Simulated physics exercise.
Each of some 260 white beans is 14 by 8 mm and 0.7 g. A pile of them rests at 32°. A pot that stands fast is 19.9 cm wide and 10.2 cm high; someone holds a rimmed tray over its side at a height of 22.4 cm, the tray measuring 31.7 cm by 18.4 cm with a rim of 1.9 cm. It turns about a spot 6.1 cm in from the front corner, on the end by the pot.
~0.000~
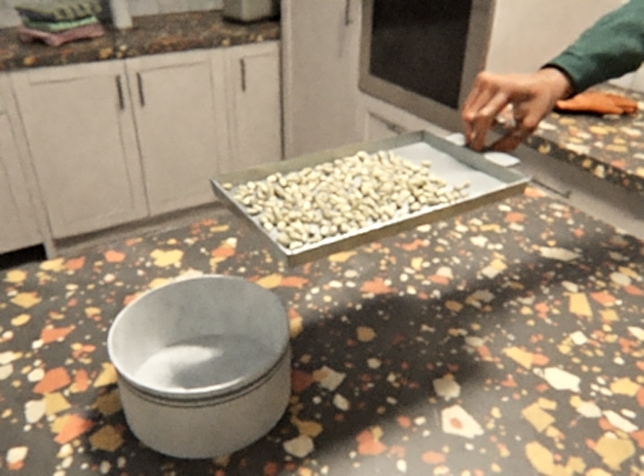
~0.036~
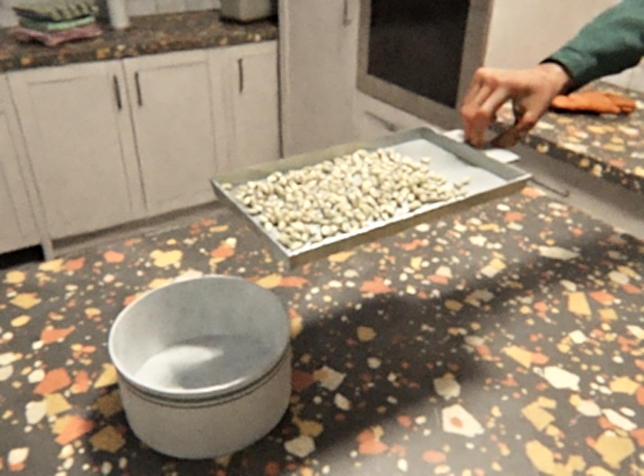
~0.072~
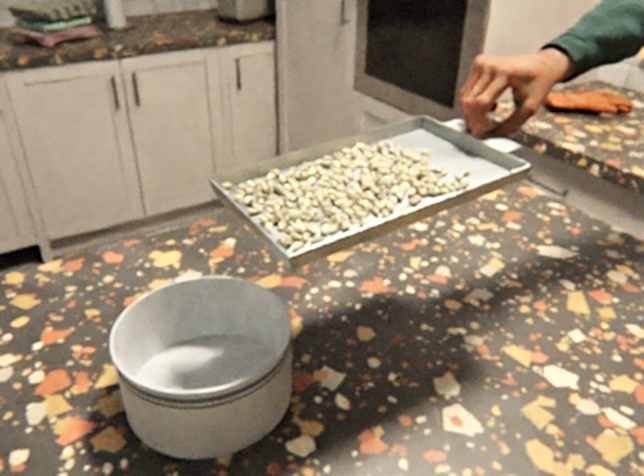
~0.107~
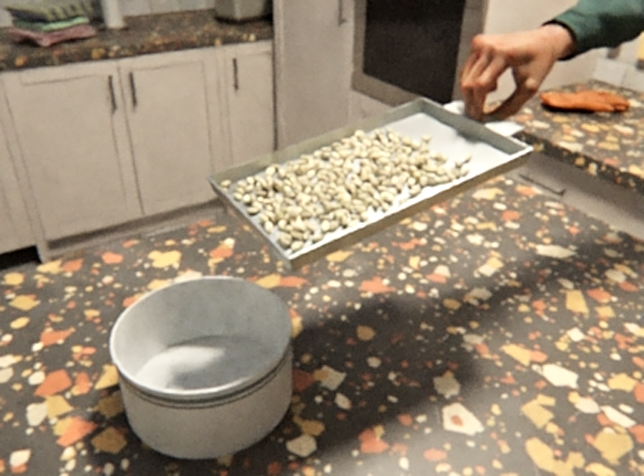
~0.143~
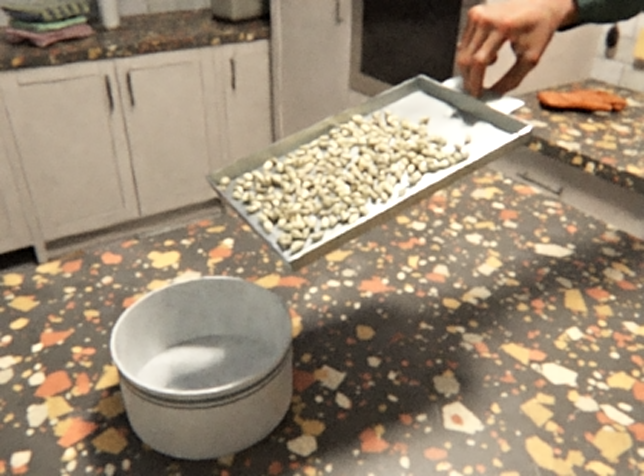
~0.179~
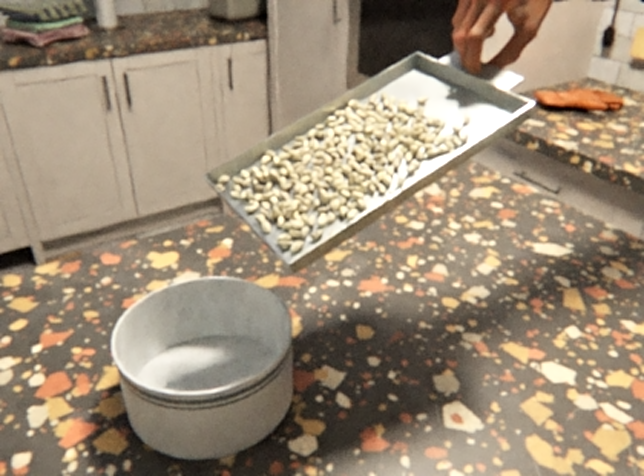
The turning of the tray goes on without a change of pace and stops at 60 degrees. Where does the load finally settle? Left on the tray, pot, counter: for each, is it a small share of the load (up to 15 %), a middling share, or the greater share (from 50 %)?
Tray: A middling share, pot: A middling share, counter: A middling share.
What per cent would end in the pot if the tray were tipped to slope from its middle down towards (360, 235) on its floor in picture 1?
That comes to around 0 per cent.
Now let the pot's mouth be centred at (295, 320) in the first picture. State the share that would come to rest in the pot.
With the pot there, close to 10 per cent.
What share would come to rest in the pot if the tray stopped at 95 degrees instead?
Estimated share: About 60 %.
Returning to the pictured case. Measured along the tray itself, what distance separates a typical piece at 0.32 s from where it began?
Around 1 centimetres.
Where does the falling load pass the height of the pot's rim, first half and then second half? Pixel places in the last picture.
The first half passes near (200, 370) and the second half near (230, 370).
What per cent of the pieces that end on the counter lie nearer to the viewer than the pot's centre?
Some 100 per cent.
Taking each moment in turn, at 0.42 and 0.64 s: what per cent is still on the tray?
I'd say roughly 100, then roughly 60.
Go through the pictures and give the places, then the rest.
Tray tilt 0 degrees, front corners at (289, 251) and (527, 178); middle of the pieces at (356, 192); pot at (202, 326), in the first picture.
Tray tilt 1 degrees, front corners at (290, 252) and (527, 175); middle of the pieces at (356, 191), in the second picture.
Tray tilt 3 degrees, front corners at (290, 253) and (528, 165), lowest corner left front; middle of the pieces at (356, 186), in the third picture.
Tray tilt 8 degrees, front corners at (290, 255) and (529, 148), lowest corner left front; middle of the pieces at (355, 179), in the fourth picture.
Tray tilt 13 degrees, front corners at (290, 258) and (530, 126), lowest corner left front; middle of the pieces at (354, 168), in the fifth picture.
Tray tilt 19 degrees, front corners at (289, 260) and (530, 103), lowest corner left front; middle of the pieces at (351, 159); pot at (204, 328). The tray's pace is about 160 degrees a second, in the sixth picture.
After 0.32 s, tilt 42 degrees; the tray holds 100 %, the pot 0 %.
Then, at 0.42 s, tilt 56 degrees; the tray holds 100 %, the pot 0 %.
After 0.64 s, tilt 60 degrees; the tray holds 60 %, the pot 0 %.
By 2.1 s all is still; tray 40 %, pot 40 %, counter 25 %.
